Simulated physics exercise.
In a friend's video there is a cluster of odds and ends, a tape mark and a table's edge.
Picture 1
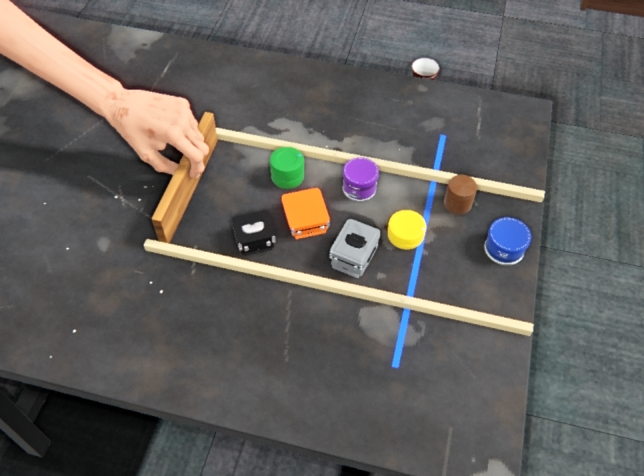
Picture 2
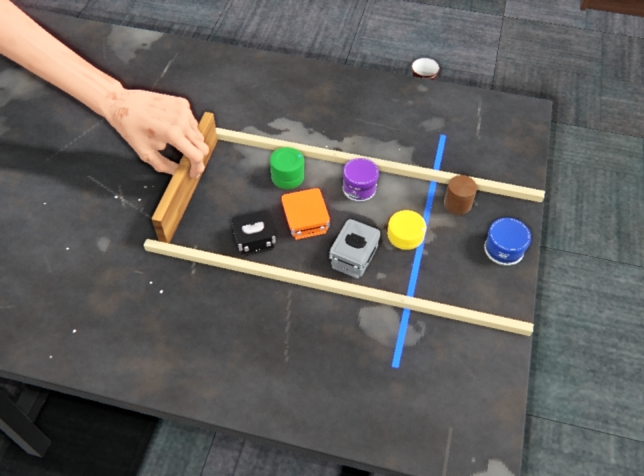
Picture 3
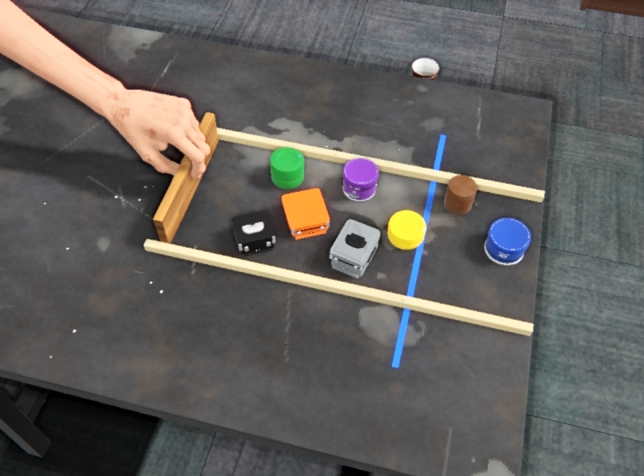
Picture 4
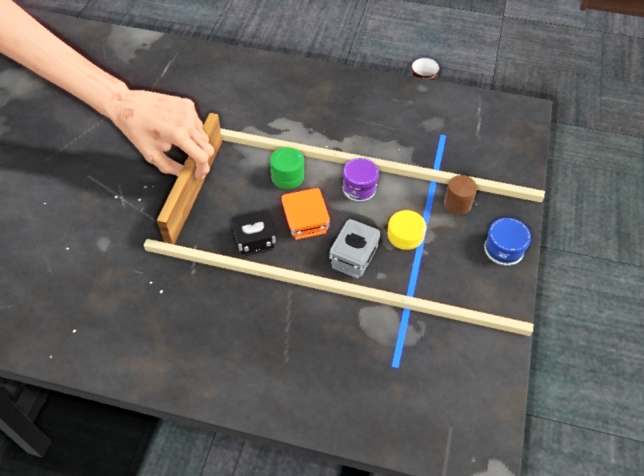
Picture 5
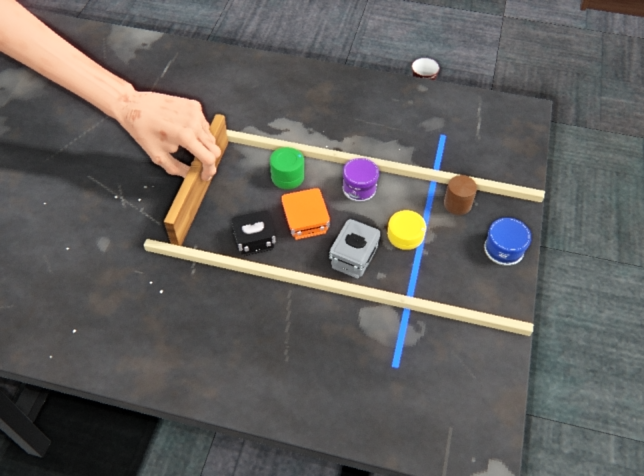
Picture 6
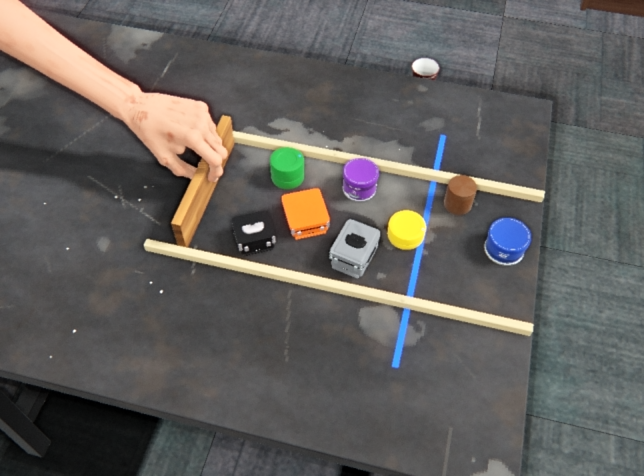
At the start, a hand holds a wooden board upright at the left end of two pale strips on a dark table, with colourful lids, tins and cases between them. The hand then slides the board slightly right, toward the black case and green lid, while the objects and blue tape stay still.
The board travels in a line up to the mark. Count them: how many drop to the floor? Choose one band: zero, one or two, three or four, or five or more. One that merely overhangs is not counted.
Zero.
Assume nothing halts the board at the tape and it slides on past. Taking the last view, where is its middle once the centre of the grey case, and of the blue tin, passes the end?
Grey case: (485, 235); blue tin: (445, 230).
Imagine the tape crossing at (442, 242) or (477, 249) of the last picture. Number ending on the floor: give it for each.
The counts would come to 0 and 2.
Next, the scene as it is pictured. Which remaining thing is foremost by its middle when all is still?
It's the blue tin.
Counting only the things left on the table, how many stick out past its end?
Count: 0.
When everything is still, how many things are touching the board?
Looks like 3 of them, all told.
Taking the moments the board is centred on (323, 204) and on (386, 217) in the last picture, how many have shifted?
5 at one spot and 7 at the other.
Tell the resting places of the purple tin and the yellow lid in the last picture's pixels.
In the last picture the first middle sits at (481, 199) and the other at (481, 235).
Soon after, none off yet; blue tin at rest near (507, 242); brown lid at rest near (460, 195); yellow lid at rest near (407, 230).
At rest, the number that fall off is zero.
